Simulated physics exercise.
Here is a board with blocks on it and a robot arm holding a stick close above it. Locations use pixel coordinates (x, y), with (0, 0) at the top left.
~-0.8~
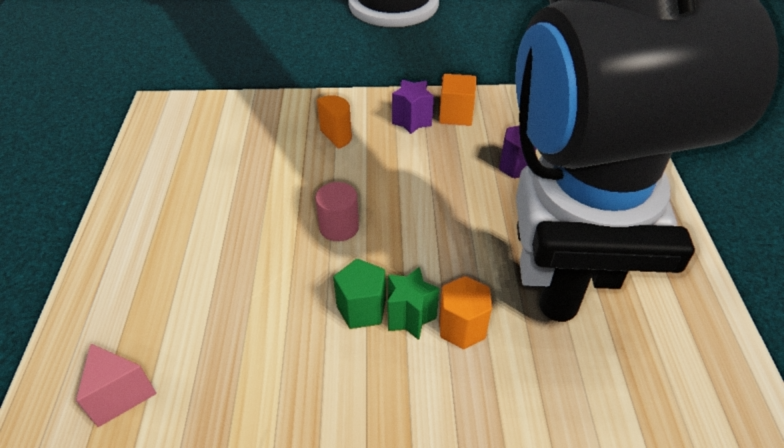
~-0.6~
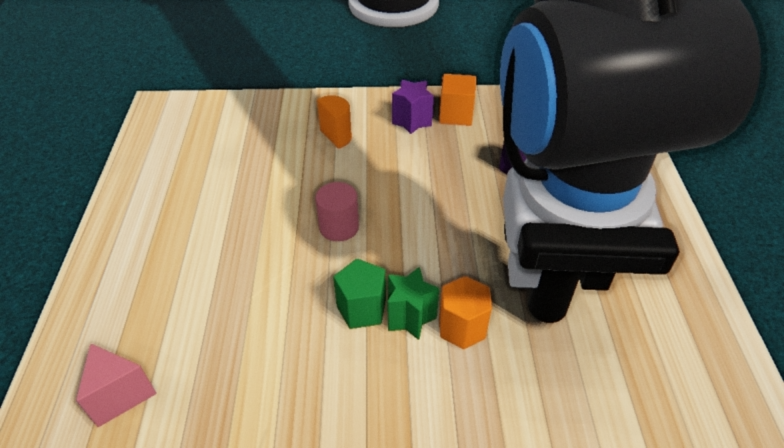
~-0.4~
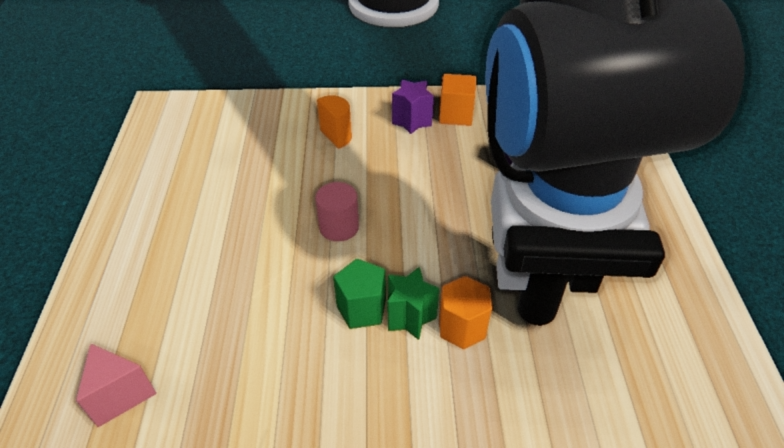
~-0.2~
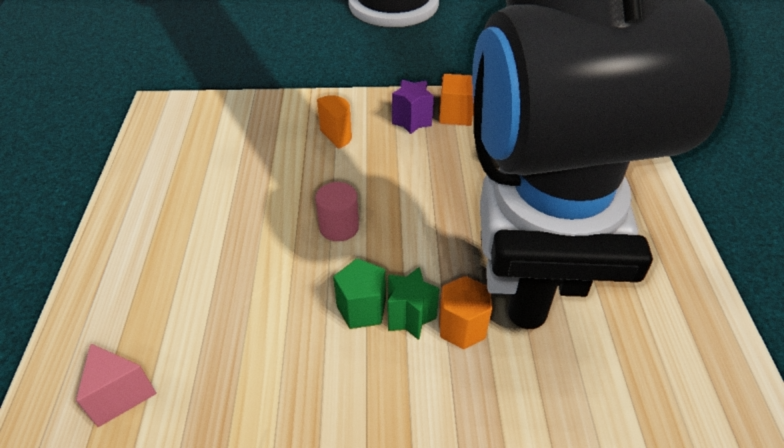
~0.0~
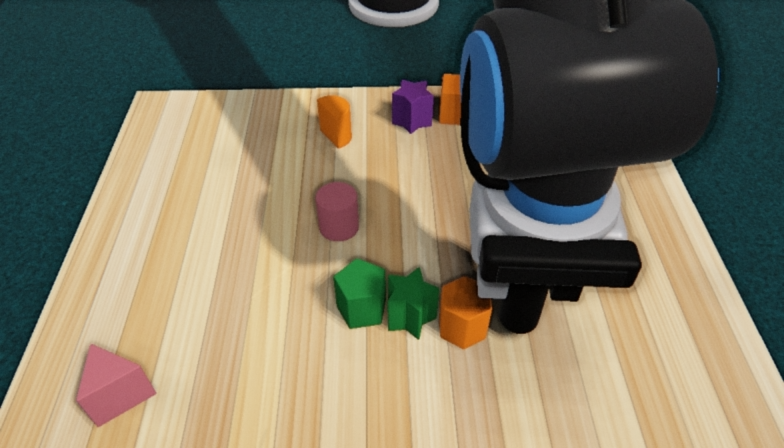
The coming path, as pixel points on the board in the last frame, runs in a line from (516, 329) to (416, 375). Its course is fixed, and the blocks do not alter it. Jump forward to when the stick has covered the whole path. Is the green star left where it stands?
Going by the path, no.
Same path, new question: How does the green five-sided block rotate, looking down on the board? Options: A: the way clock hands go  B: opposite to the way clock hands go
Answer: B.
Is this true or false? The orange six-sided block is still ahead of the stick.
False - the claim does not hold.
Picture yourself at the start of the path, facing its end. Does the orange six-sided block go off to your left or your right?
The answer is right: Facing from the path's start to its end, that's where the orange six-sided block shifts.
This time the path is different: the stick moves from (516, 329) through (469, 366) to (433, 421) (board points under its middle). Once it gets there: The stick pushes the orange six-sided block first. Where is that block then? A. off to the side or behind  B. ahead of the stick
A
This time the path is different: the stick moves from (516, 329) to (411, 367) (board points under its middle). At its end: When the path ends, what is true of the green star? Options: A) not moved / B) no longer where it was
The correct letter is B.
What follows on the original path. Halfway along, stick at (468, 341); green five-sided block at (352, 277), turned 15° anticlockwise; green star at (398, 278); orange six-sided block at (437, 294), turned 55° clockwise.
At the end, stick at (417, 366); green five-sided block at (351, 276), turned 20° anticlockwise; green star at (397, 276); orange six-sided block at (434, 294), turned 60° clockwise.
